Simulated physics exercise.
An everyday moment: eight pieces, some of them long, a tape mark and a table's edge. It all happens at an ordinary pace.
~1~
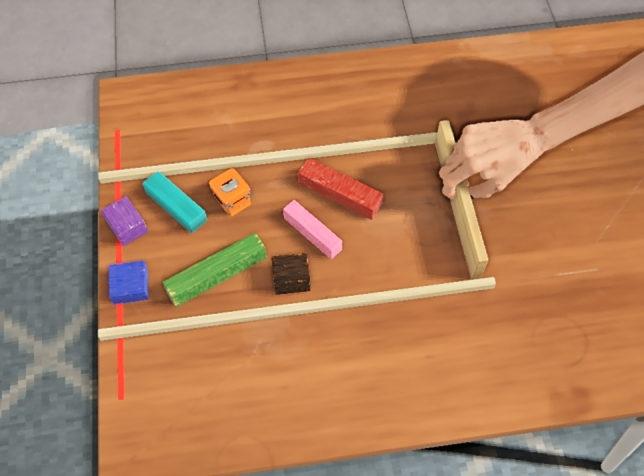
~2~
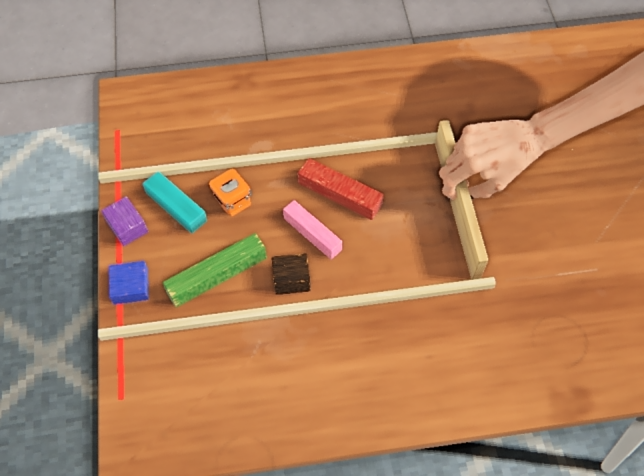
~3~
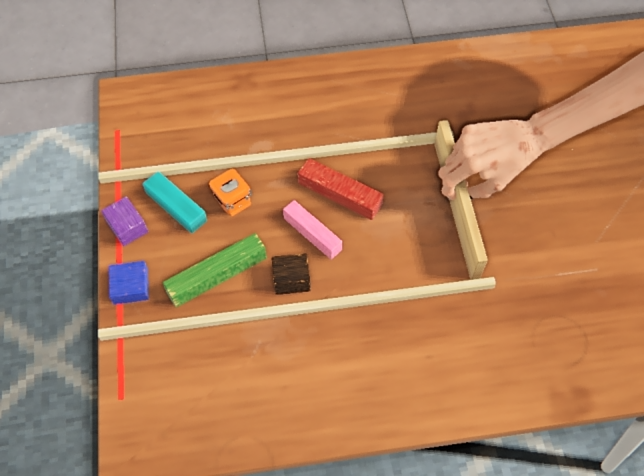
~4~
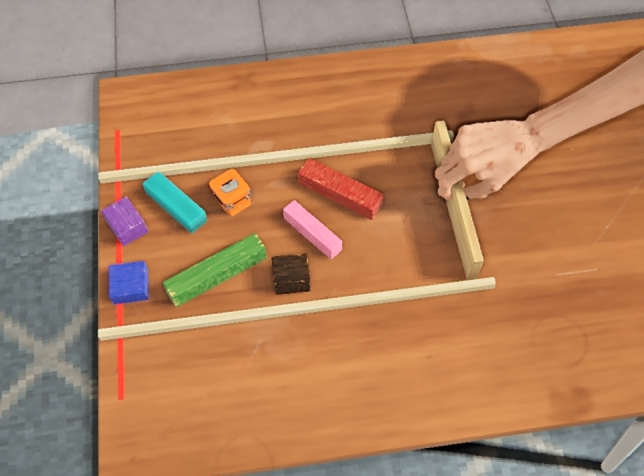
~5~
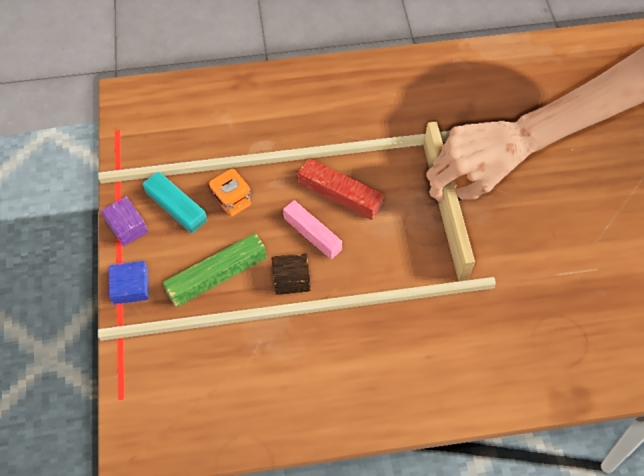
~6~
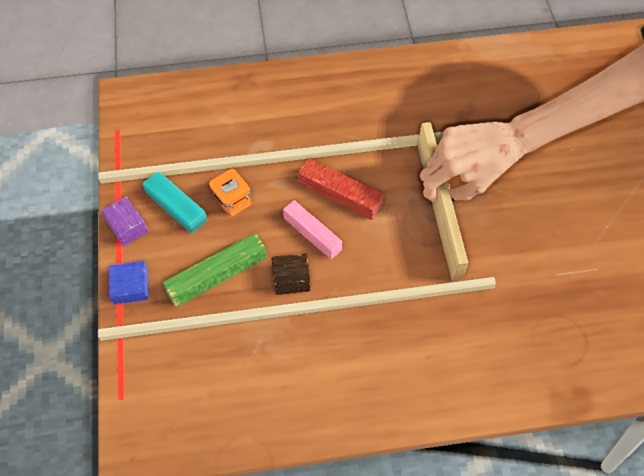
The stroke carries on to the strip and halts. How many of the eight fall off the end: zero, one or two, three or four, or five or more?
Here the number that fall off is five or more.
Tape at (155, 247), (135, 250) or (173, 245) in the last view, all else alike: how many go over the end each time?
Try by try, 4, 5 and 1.
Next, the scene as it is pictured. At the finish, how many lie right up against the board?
2 of them.
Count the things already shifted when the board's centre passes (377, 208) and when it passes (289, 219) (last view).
At the one place 1, at the other 4.
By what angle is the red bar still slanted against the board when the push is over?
Roughly 0° out of line.
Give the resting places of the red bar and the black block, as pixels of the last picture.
Near (105, 214) and (99, 310).
Soon after, none off yet; purple block at rest near (125, 221); blue block at rest near (129, 283); turquoise stick at rest near (175, 202).
In the end, the number that fall off is five or more; gone, pink bar, orange case, green bar, turquoise stick, blue block and purple block.
